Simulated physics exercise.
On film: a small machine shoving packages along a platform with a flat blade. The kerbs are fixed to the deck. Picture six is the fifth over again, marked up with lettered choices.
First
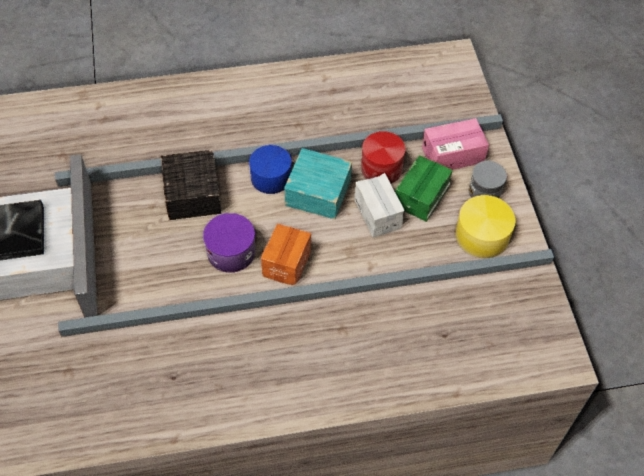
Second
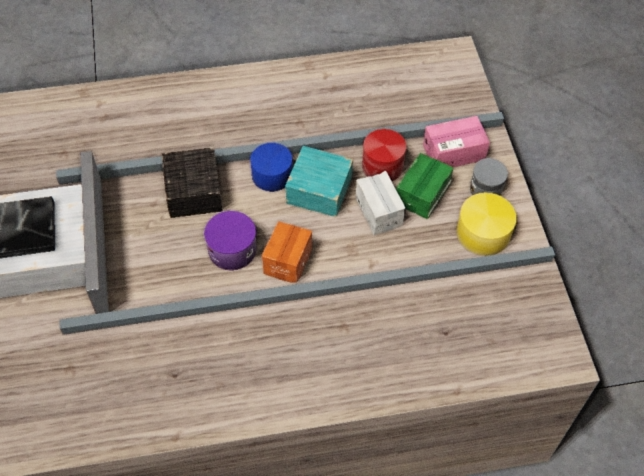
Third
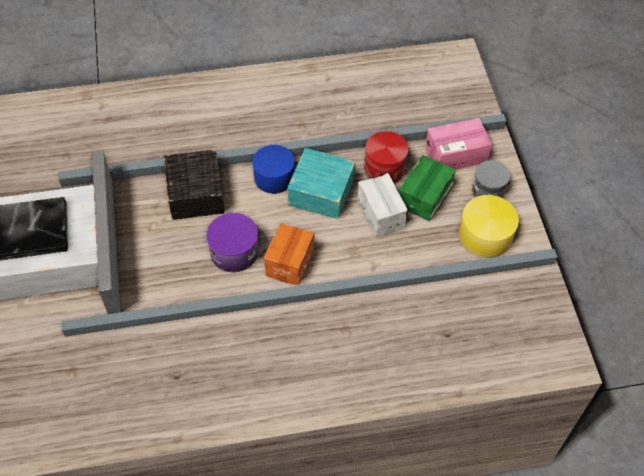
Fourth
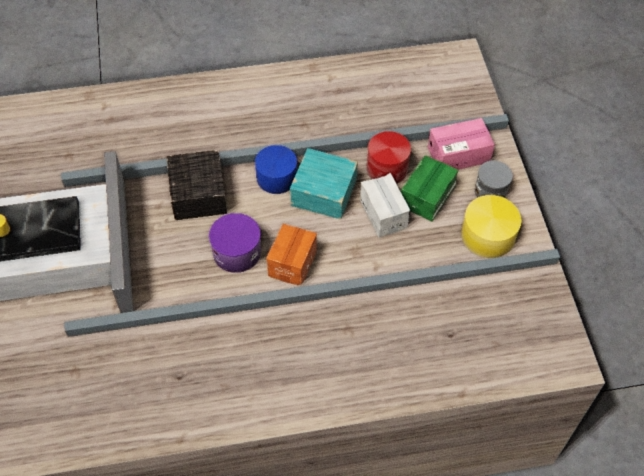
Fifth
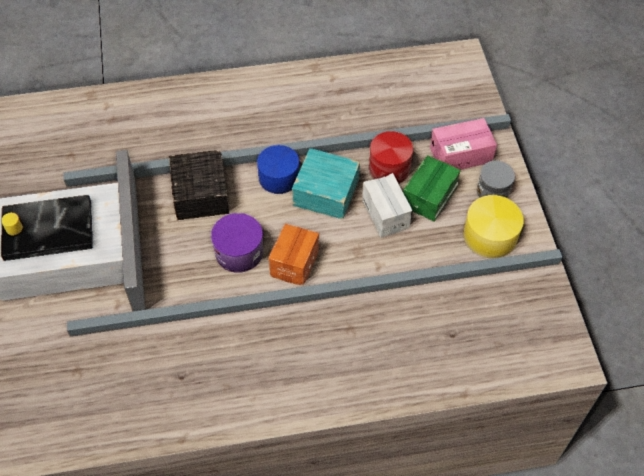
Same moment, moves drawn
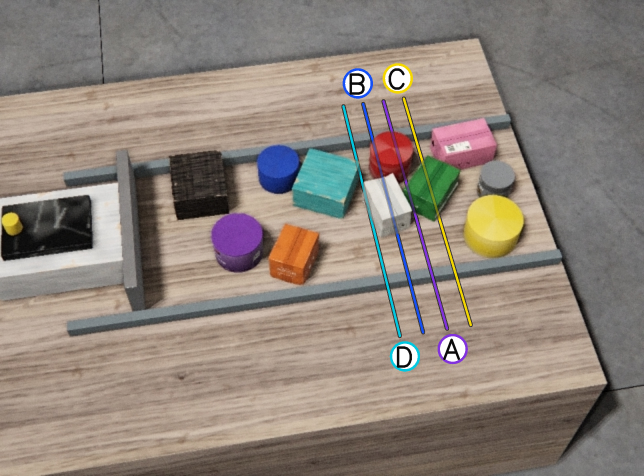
The clip opens on a wooden platform where colourful boxes and canisters sit between two grey rails, with a machine's flat upright blade at the left. The machine slides steadily right, bringing a small yellow part into view on its top, while the blade nears the black crate and the packages stay put.
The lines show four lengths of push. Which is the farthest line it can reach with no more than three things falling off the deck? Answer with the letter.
A is the last line within the limit.
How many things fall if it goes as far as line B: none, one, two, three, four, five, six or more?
By then, two.
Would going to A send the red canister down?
No.
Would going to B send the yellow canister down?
No.
On the marked copy, A at (413, 205); B at (391, 209); C at (435, 202); D at (369, 211).
With A. Early on, robot (161, 211); white box (393, 209); blue canister (304, 164).
Further on, robot (264, 196); pink parcel (486, 140); green box (463, 188).
At the end, robot (344, 186); grey pail over the edge; pink parcel over the edge; two fallen.
As for the rest, B is within the limit but short; C drops four; D is within the limit but short.
